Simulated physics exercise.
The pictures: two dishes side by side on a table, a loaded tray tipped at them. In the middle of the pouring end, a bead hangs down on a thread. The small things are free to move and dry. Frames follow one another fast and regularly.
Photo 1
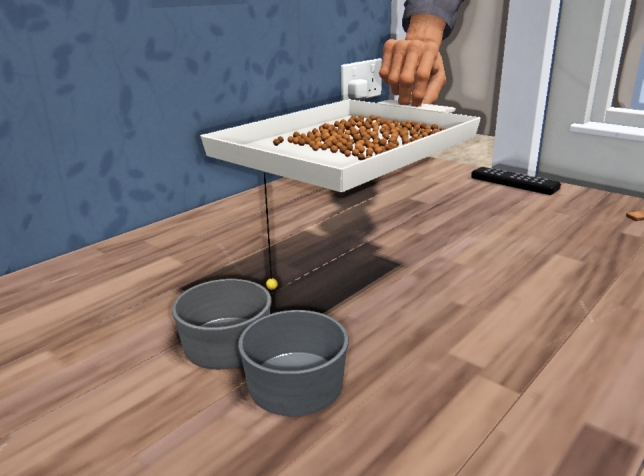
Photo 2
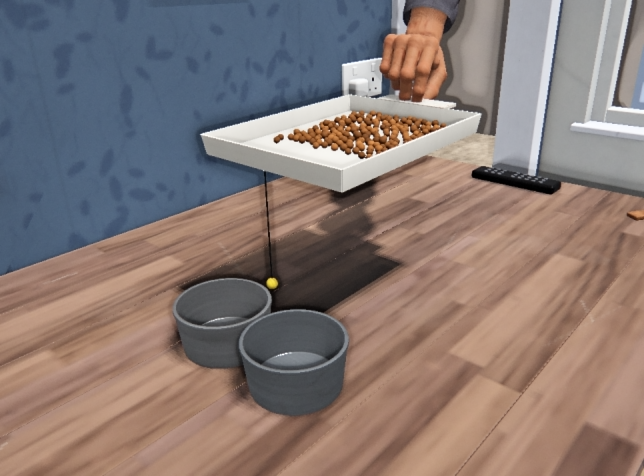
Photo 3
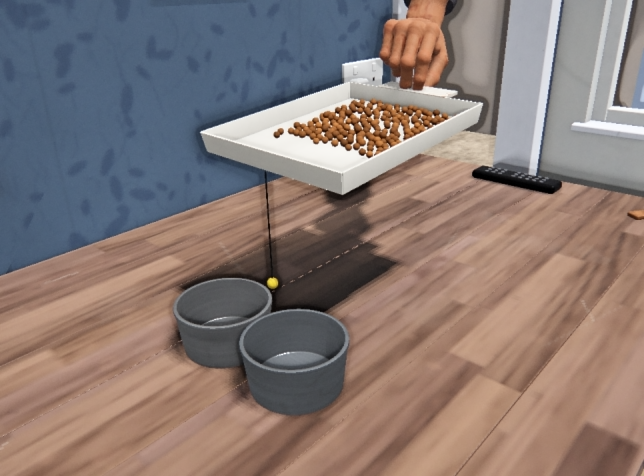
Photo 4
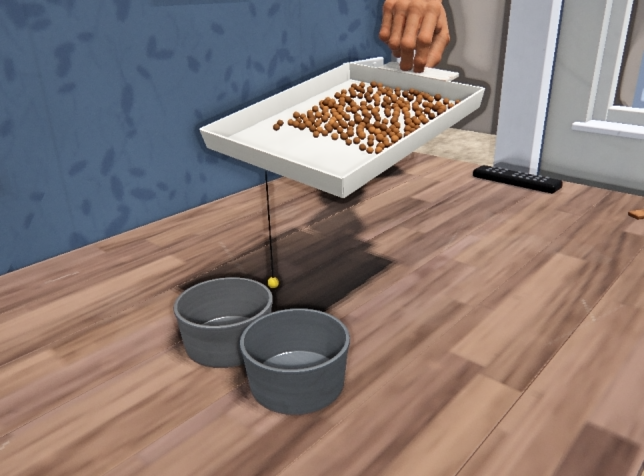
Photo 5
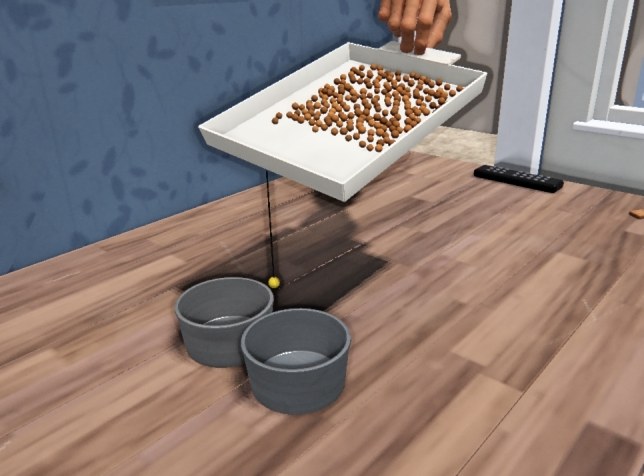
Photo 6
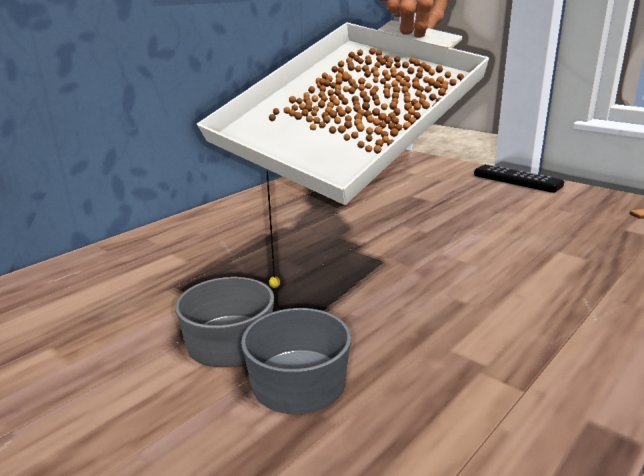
A hand tilting a white tray of small brown balls, its near right corner dipping lowest, above two grey dishes.
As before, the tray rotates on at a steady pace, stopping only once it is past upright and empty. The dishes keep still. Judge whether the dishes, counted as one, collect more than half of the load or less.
Majority caught.
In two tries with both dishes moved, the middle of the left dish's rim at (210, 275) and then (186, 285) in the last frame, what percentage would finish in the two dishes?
It works out to 10 percent and then 10 percent.
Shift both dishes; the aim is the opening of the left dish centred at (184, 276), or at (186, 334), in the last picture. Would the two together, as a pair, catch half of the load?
For the two tries in order: Not as much as half, not as much as half.
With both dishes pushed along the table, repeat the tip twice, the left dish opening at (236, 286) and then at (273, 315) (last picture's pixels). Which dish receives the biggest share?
In the first try it's the rightmost dish, and in the second it's the rightmost dish.
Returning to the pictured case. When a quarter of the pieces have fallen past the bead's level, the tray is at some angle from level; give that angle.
Somewhere near 80°.
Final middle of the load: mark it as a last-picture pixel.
Close to (309, 380) in the last view.
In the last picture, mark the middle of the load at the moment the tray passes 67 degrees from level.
Somewhere about pixel (328, 186).
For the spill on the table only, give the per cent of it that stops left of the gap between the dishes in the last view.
Left share: Close to 20 %.
Soon after the last picture, tray tipped steeply; most on the tray; a small part in the right dish; a stray few outside both; a small part in the air.
A little later, tray tipped past a quarter turn; about a third on the tray; about a third in the right dish; a small part outside both; about a quarter in the air.
Later still, tray tipped past a quarter turn; about two thirds in the right dish; about a third outside both.
By the end, tray tipped past a quarter turn; about two thirds in the right dish; none in the left dish; about a third outside both.
